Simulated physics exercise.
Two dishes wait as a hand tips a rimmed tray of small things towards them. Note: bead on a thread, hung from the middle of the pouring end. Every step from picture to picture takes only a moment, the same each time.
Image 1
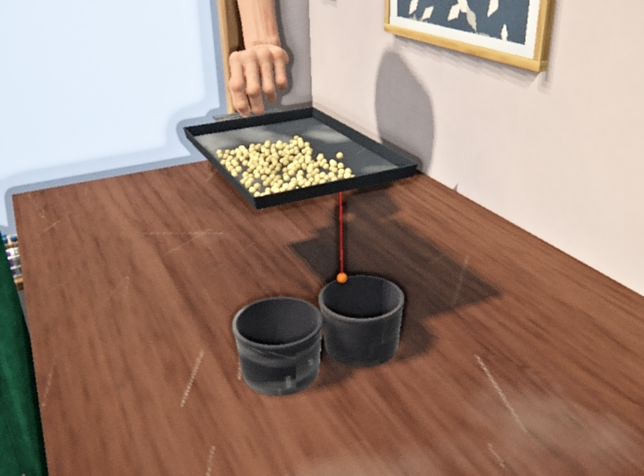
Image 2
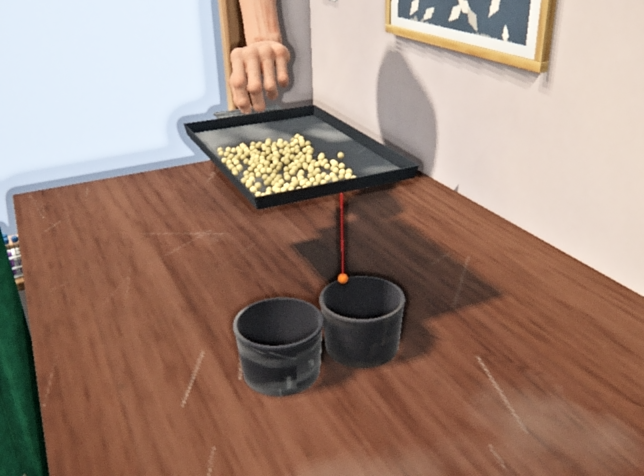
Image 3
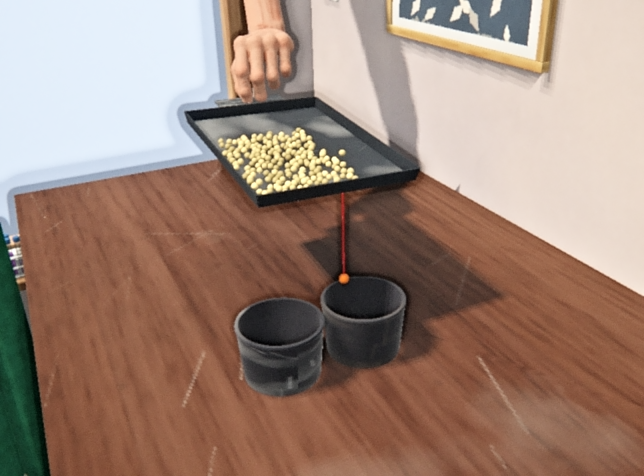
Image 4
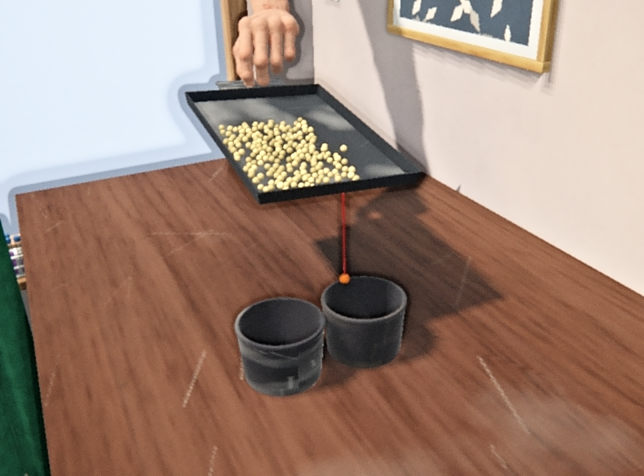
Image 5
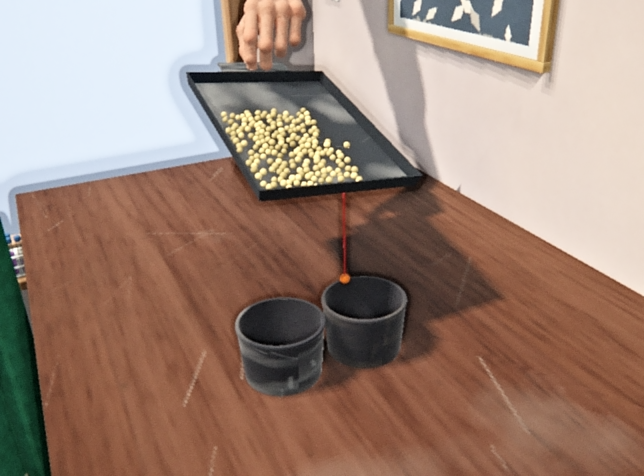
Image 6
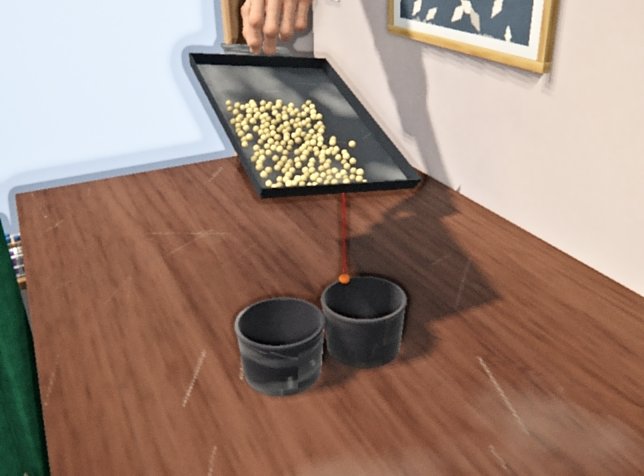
A hand lifts the far end of a black tray of soya beans, tilting it steeply.
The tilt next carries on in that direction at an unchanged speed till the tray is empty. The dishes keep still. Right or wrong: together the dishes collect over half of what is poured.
Wrong.
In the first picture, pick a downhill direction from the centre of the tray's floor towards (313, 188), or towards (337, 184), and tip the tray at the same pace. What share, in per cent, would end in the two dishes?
The first try gives close to 80 per cent, the second close to 60 per cent.
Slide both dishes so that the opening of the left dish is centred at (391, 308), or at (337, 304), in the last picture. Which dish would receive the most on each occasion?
Result, try one: The dish further left; try two: The dish further right.
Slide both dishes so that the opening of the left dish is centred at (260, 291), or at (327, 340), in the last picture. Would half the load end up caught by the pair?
At place one the minor share; at place two the minor share.
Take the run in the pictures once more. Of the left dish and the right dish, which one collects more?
Note: Fuller is the one placed right.
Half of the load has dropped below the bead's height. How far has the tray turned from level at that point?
Around 105° at that moment.
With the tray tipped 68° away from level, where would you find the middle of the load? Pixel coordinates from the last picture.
(377, 182).
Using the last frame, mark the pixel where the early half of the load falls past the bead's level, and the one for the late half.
The first part passes (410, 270); everything after passes (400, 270).
Soon after the last picture, tray tipped steeply; most on the tray; a small part outside both; a small part in the air.
A little later, tray tipped past a quarter turn; a small part on the tray; a small part in the right dish; about half outside both; about a third in the air.
Later still, tray tipped past a quarter turn; about a quarter in the right dish; most outside both.
At rest, tray tipped past a quarter turn; none in the left dish; about a quarter in the right dish; most outside both.
